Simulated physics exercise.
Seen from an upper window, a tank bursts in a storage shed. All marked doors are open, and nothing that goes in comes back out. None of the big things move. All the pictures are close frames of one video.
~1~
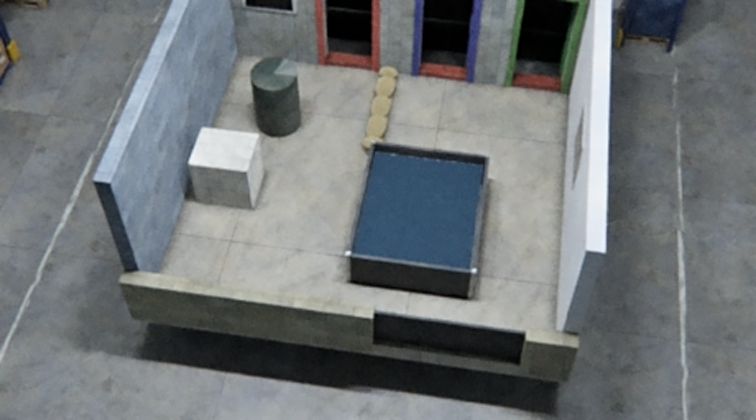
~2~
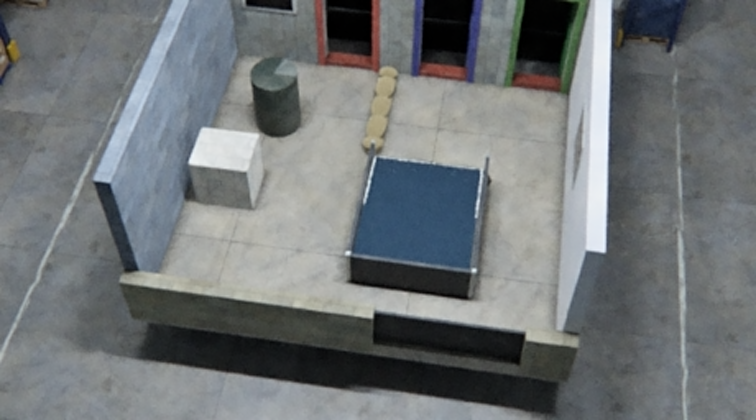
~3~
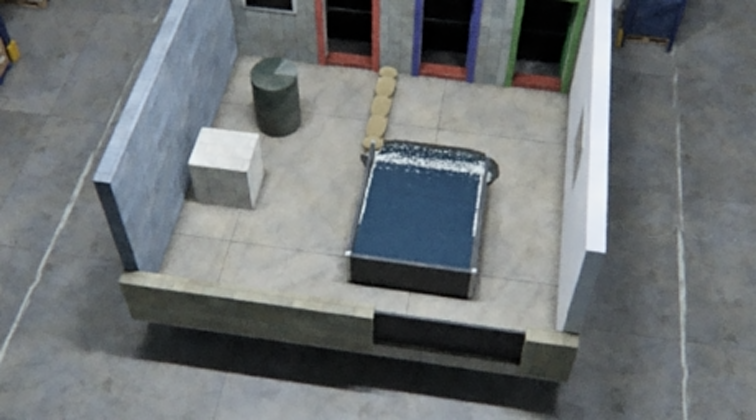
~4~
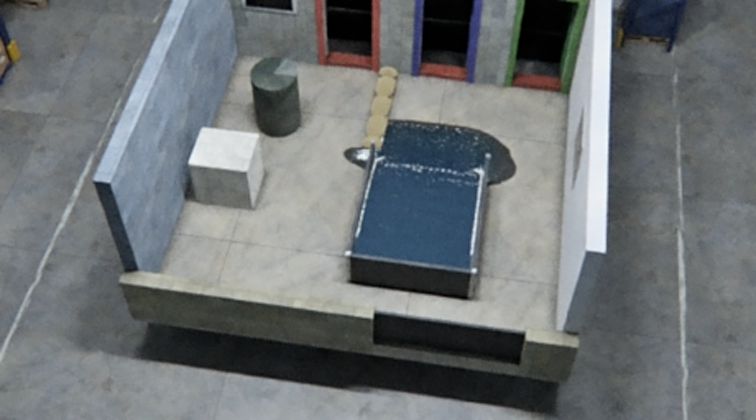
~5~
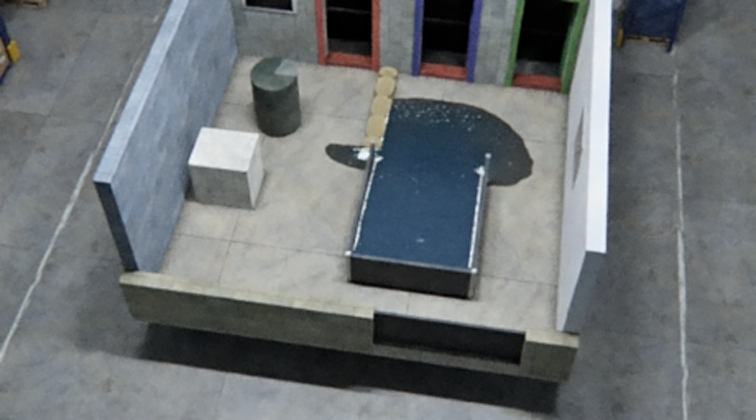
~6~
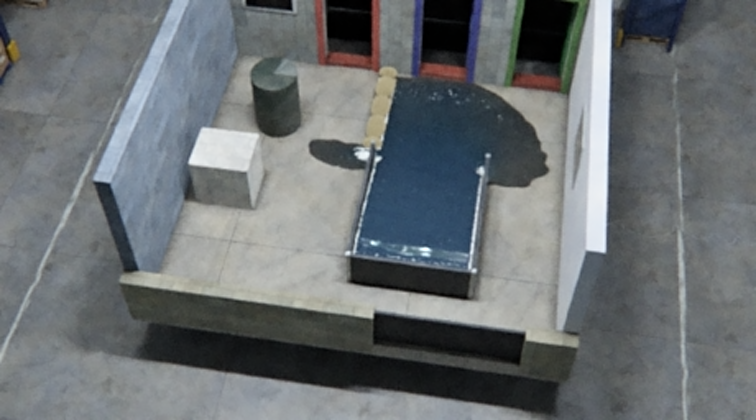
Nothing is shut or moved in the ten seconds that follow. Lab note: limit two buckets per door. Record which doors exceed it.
Record: Blue door over limit; green door over limit; red door under limit.
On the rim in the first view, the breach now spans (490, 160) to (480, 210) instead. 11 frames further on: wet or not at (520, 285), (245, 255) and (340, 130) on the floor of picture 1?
Soaked, untouched, untouched.
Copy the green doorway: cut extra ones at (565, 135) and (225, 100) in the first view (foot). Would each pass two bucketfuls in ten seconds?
Exceeds it; stays within it.
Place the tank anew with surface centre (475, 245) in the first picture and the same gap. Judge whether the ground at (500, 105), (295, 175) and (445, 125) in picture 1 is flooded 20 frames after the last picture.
Soaked, spared, soaked.
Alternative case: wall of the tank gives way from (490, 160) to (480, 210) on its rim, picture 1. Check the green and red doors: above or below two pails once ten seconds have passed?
Well, green gets more, but red gets less.
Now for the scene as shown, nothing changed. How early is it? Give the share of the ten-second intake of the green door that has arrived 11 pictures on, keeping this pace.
The figure is near 10 per cent.
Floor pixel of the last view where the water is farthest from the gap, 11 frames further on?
Front's tip: Near (256, 62).
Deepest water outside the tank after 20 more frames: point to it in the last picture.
Close to (563, 98).
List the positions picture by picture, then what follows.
The first frame shows the tank at (421, 207) is whole and still.
In the second frame, the front is at a hidden place, out from the gap on the tank's far side.
In the third frame, the front is at (367, 156), out from the gap on the tank's far side.
In the fourth frame, the front is at (504, 152), out from the gap on the tank's far side.
In the fifth frame, the front is at (396, 102), out from the gap on the tank's far side.
In the sixth frame, the front is at (397, 81), out from the gap on the tank's far side.
A moment on, water covers 30 % of the floor; the blue door far over two buckets in, the green door wet at the sill, nothing in, the red door wet at the sill, nothing in.
Next, water covers 35 % of the floor; the blue door far over two buckets in, the green door under two buckets in, the red door wet at the sill, nothing in.
Then, water covers 50 % of the floor; the blue door far over two buckets in, the green door far over two buckets in, the red door wet at the sill, nothing in.
Later, water covers 65 % of the floor; the blue door far over two buckets in, the green door far over two buckets in, the red door wet at the sill, nothing in.
In the end, water covers 90 % of the floor; the blue door far over two buckets in, the green door far over two buckets in, the red door wet at the sill, nothing in.
